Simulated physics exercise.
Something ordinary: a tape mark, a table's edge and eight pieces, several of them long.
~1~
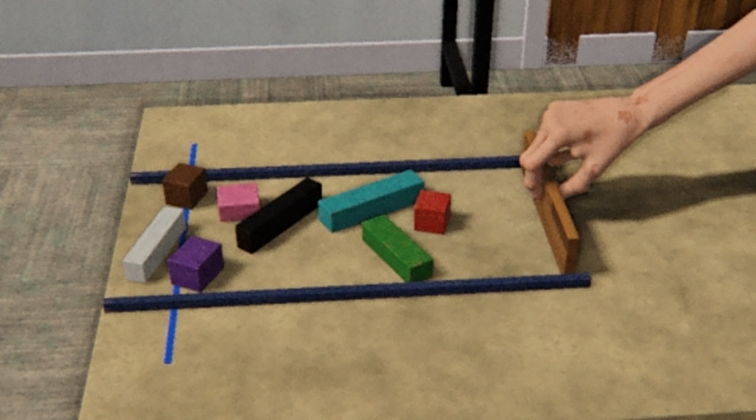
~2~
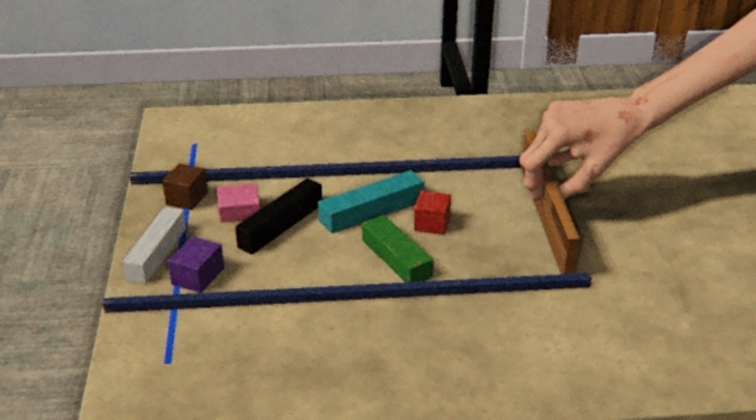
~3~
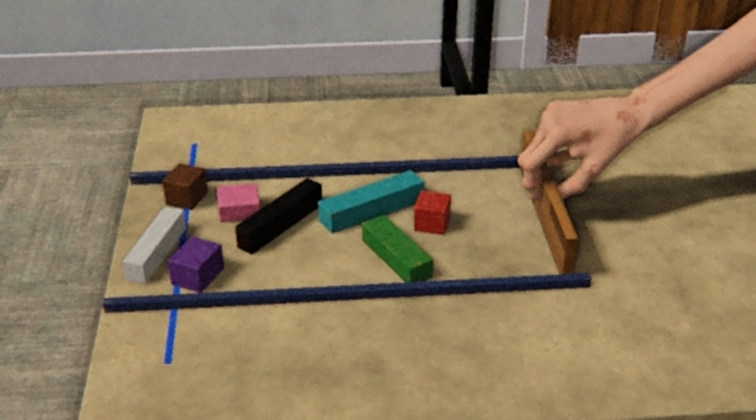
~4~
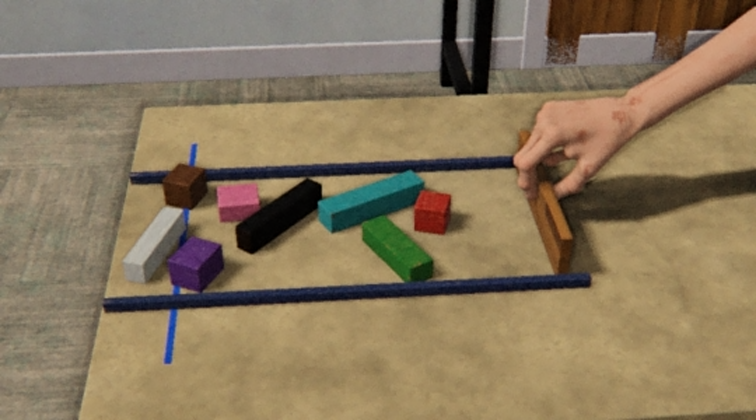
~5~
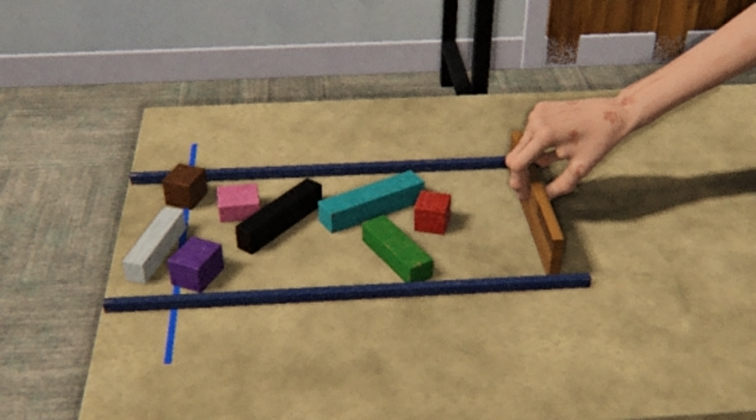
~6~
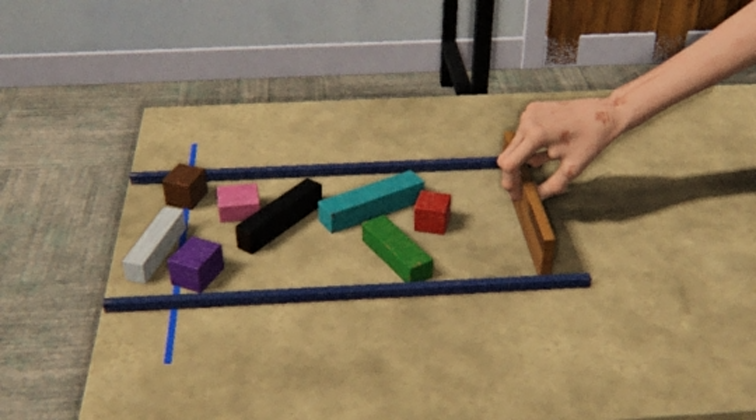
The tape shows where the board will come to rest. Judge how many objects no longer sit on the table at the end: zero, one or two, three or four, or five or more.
Dropped: Three or four.
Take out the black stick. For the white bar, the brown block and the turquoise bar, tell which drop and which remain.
Outcome for the white bar: It drops; for the brown block: It drops; for the turquoise bar: It stays.
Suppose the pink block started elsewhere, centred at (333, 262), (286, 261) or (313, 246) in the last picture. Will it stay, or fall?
In turn: Stays put, stays put, stays put.
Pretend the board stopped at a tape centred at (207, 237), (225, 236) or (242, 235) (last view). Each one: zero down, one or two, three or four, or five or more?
Going tape by tape, I get one to two, then one or two, then none.
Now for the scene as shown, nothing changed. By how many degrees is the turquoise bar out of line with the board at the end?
Some 35 degrees.
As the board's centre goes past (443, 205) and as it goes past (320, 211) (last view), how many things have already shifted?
By the first moment it's 1, by the second it's 5.
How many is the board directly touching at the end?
Contact count: 3.
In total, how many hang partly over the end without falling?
The overhang total is 3.
Early on, none off yet; white bar at rest near (155, 244); brown block at rest near (185, 187); purple block at rest near (196, 264).
Finally, the number that fall off is three or four; lost, pink block, brown block and white bar.
